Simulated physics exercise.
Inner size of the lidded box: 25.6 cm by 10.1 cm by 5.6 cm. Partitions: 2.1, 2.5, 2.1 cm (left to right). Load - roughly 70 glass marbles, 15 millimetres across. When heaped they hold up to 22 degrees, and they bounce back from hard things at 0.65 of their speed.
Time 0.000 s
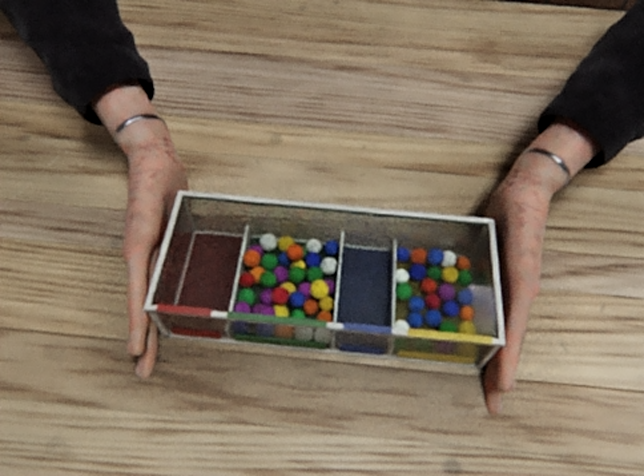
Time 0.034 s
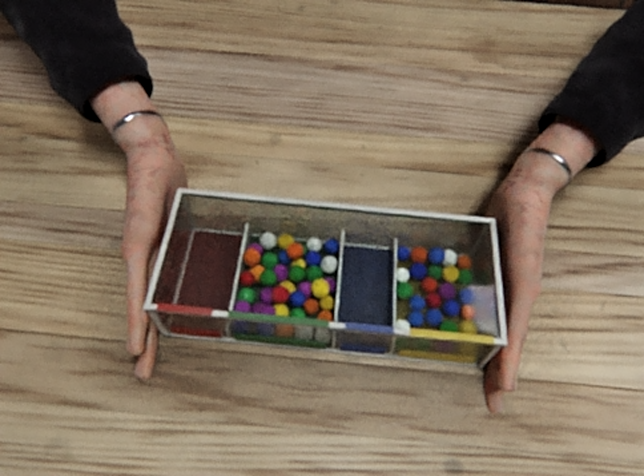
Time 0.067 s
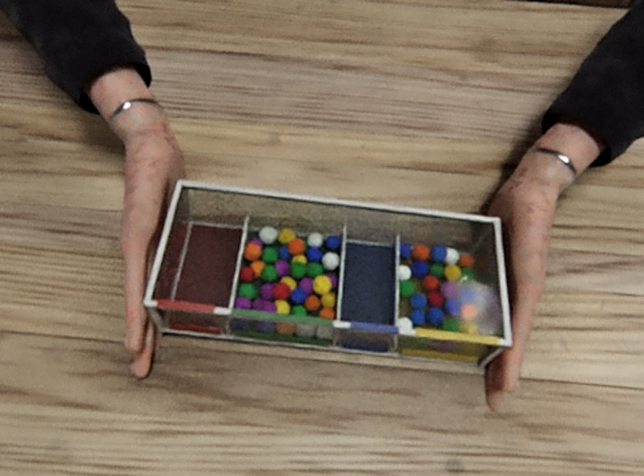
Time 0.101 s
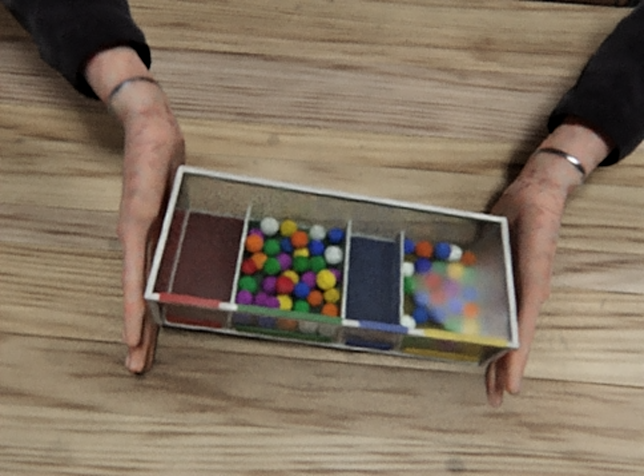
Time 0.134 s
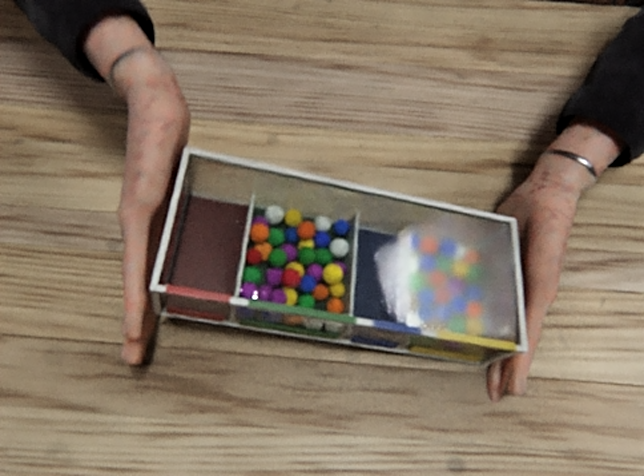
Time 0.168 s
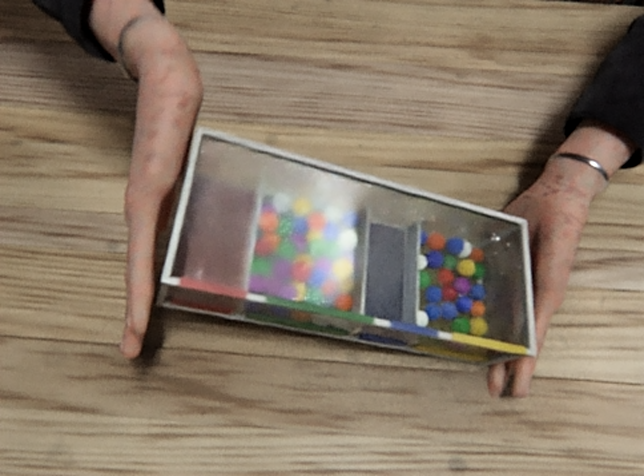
Two hands tilting a clear divided box of colourful balls on a wooden surface, its left end rising and right end lowering.
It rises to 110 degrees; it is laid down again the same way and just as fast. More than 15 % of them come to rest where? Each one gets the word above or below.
Red: Fails to beat the threshold. Blue: Fails to beat the threshold. Green: Fails to beat the threshold. Yellow: Beats the threshold.
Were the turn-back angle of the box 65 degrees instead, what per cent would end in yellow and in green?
Yellow: 55; green: 35 (per cent).
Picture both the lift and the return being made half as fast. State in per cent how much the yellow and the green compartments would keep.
In that case yellow keeps 85 per cent while green keeps 0 per cent.
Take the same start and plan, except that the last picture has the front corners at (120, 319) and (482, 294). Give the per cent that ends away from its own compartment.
Some 95 %.
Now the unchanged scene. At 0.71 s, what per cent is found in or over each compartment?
Shares - red: 0; blue: 20; green: 30; yellow: 50.
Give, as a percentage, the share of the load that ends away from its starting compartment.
About 55 percent of it.
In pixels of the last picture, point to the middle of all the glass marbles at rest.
My guess is close to (441, 309).
After 0.71 s, tilt 109 degrees; blue 20 %, green 30 %, yellow 50 %.
After 1.06 s, tilt 48 degrees; blue 5 %, green 5 %, yellow 95 %.
After 1.51 s, tilt 0 degrees; blue 5 %, green 5 %, yellow 95 %.
By 2.3 s all is still; red 0 %, blue 5 %, green 5 %, yellow 95 %.
